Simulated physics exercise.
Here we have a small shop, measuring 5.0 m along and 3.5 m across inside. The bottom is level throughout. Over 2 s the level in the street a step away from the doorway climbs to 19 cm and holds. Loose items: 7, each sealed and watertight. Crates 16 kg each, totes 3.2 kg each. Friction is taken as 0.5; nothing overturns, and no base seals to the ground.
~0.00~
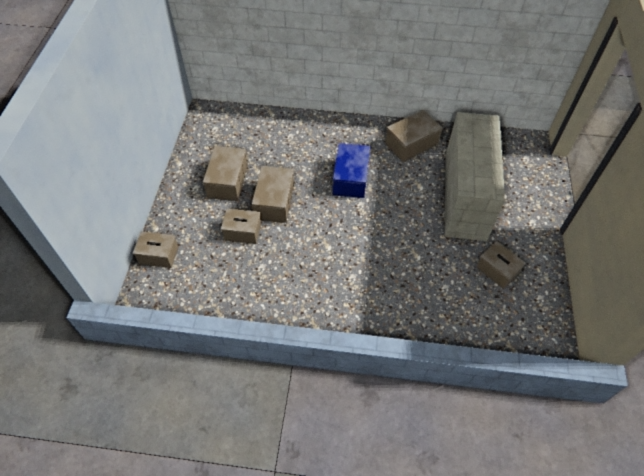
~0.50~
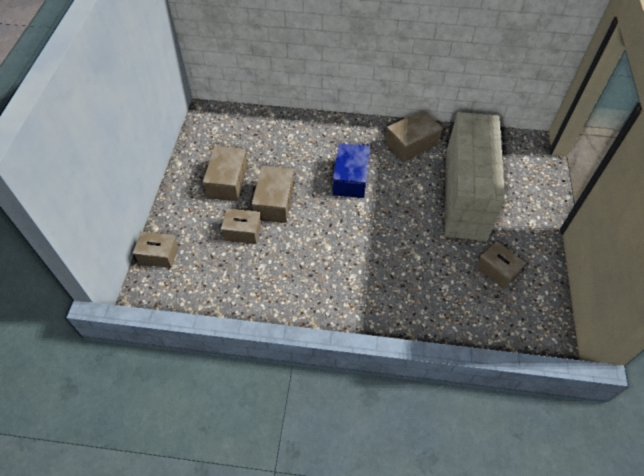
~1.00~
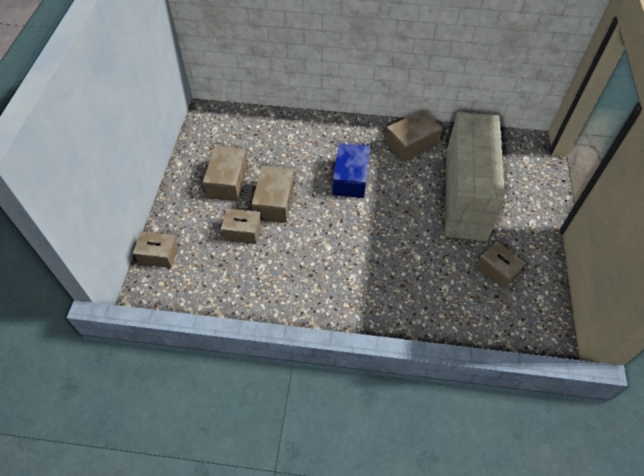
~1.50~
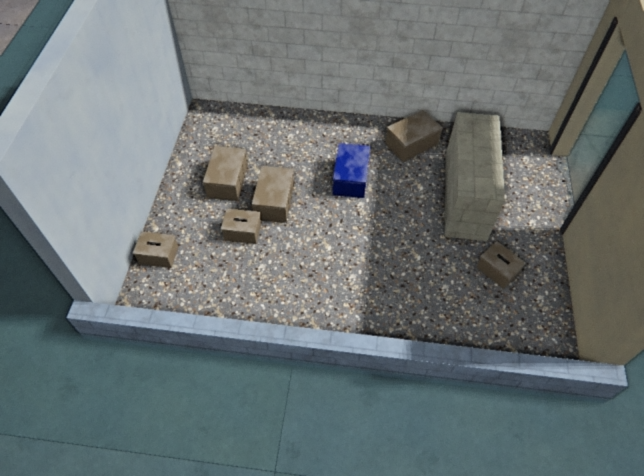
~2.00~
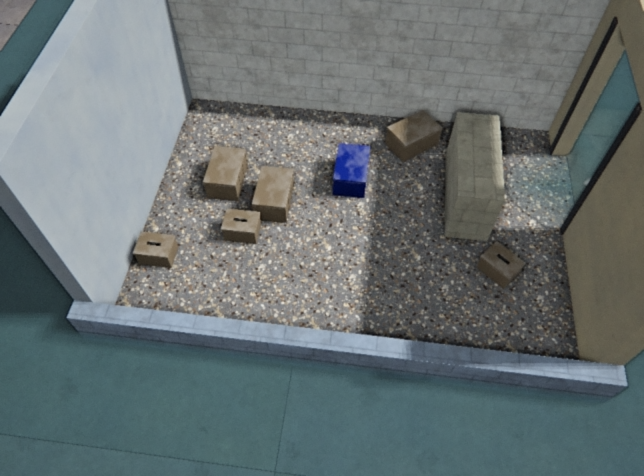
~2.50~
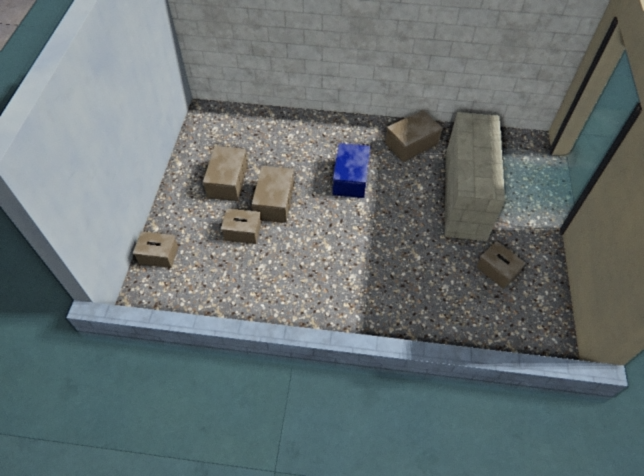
Greenish water spread over the paved ground around a small walled room, then crept in through the opening on the right onto the pebbly floor, while the blue crate and brown boxes stayed still.
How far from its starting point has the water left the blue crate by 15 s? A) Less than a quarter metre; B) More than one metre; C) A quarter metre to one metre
Answer: C.
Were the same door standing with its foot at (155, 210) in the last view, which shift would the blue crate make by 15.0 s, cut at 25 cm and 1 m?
The blue crate ends up a great distance away.
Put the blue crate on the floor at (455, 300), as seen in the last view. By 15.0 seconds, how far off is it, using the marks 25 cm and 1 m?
Outcome - it covers a small distance.
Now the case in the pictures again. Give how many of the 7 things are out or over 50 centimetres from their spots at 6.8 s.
By that time the total stands at 1.
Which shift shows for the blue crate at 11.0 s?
Displacement near 0 cm.
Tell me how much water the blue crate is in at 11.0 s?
The depth there is around 3 cm.
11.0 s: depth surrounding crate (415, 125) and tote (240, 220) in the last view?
I'd estimate 4 cm for the first and 10 cm for the second.
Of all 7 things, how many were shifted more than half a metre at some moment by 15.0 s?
That comes to 6.
After 3.5 s the blue crate is near (352, 162), 0.0 m from its start, aground; 0 afloat.
After 6.8 s the blue crate is near (352, 162), 0.0 m from its start, aground; 1 afloat.
After 11.0 s the blue crate is near (352, 162), 0.0 m from its start, aground; 4 afloat.
After 15.0 s the blue crate is near (393, 179), 0.6 m from its start, afloat; 7 afloat.
